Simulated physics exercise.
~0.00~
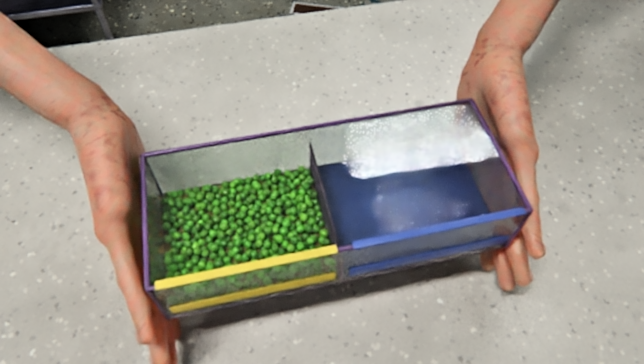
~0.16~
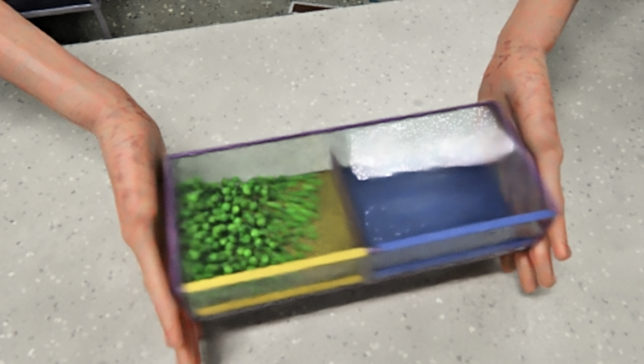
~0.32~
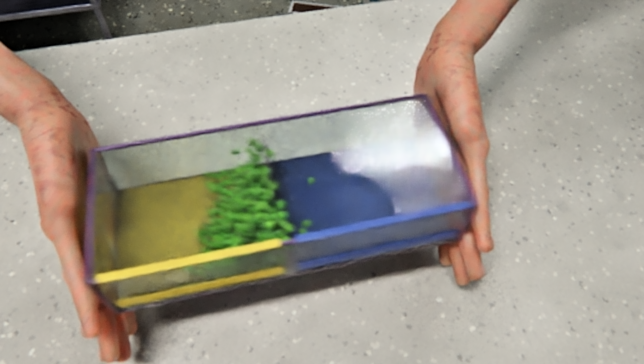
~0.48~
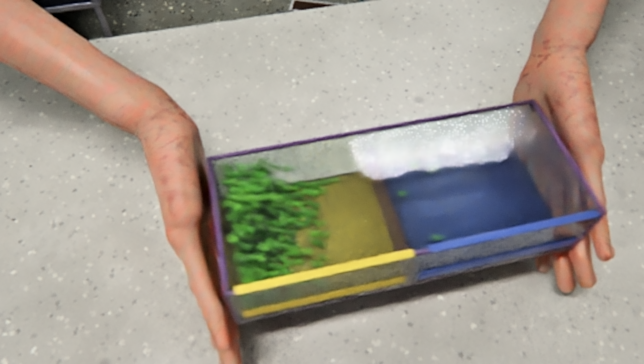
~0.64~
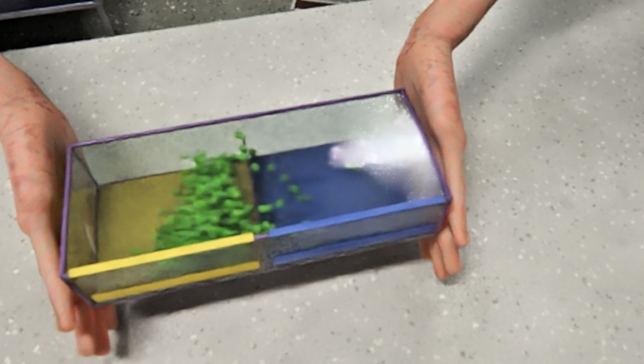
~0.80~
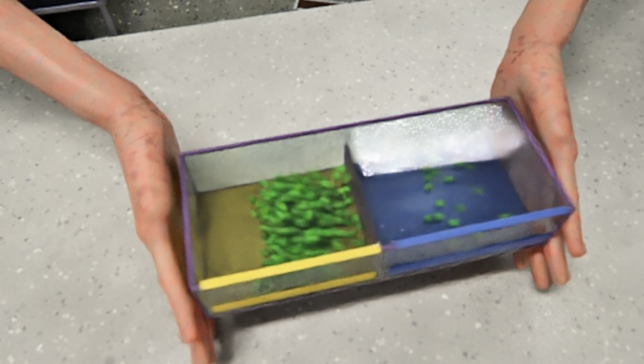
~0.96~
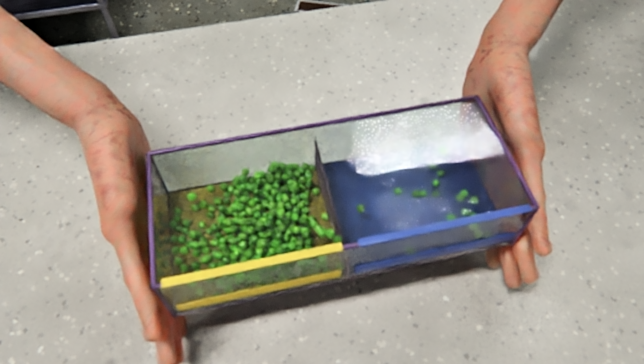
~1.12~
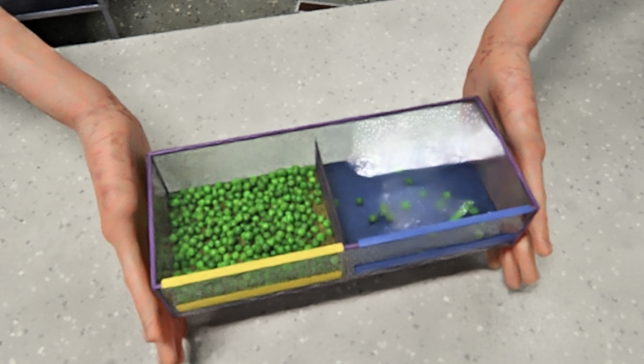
On a speckled counter, two hands shake a divided box, spilling a few peas into blue.
